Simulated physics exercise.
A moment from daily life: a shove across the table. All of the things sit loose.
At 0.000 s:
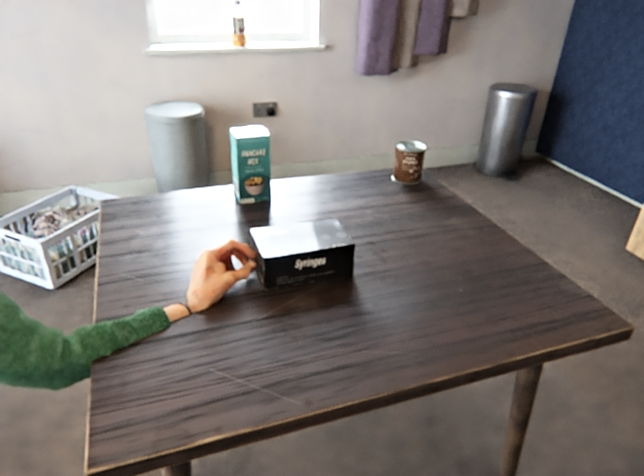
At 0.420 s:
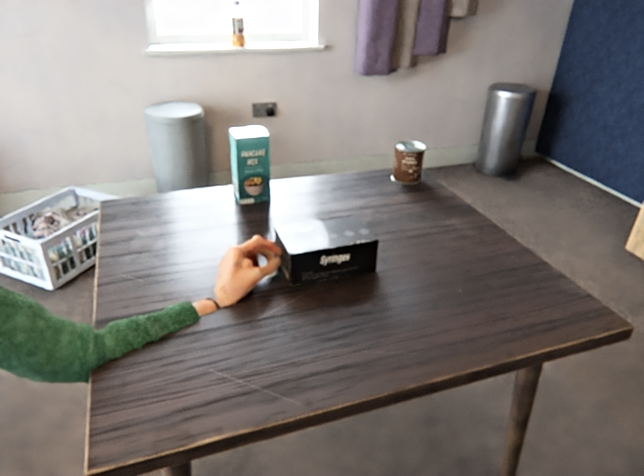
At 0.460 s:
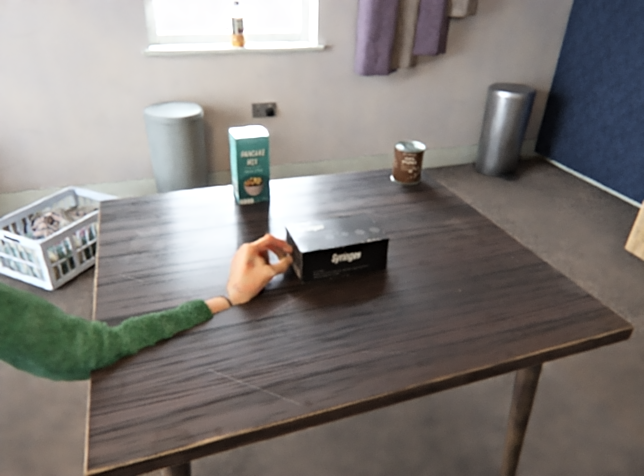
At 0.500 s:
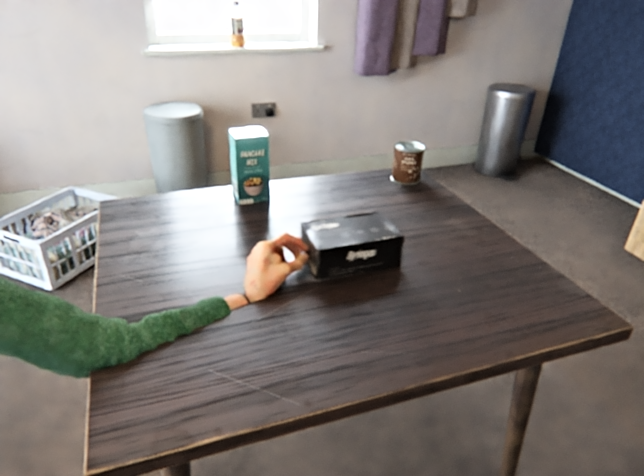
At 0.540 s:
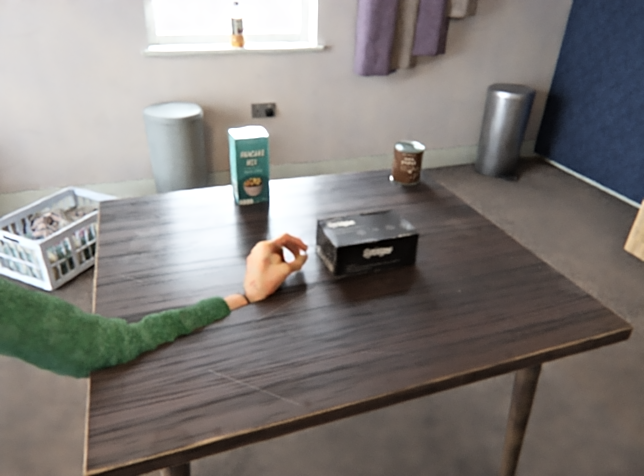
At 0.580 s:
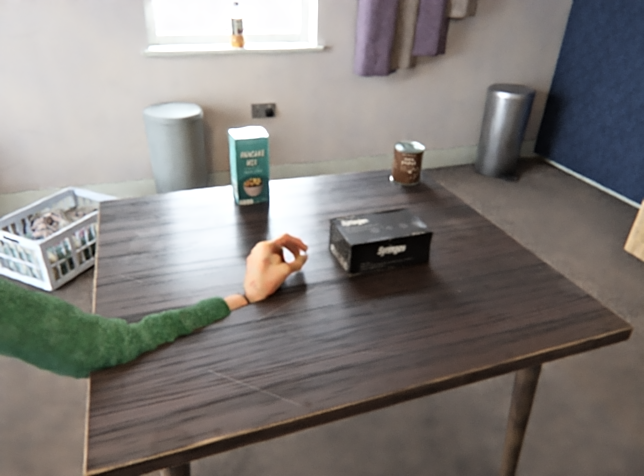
A black box slides to the right across a dark wooden table, pushed by the hand of a person in a green sleeve. The hand then stays still while the box slides a little farther right, opening a gap between them, as the green carton and brown tin stay put.
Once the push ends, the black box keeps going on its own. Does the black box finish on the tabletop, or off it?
The black box finishes on the tabletop.
After 0.68 s, black box shifted about its own width near (403, 236).
After 0.78 s, black box shifted about its own width near (414, 235).
In the end (1.3 s), moved from the start, black box. At the end, from the last picture's camera, black box near (415, 234).
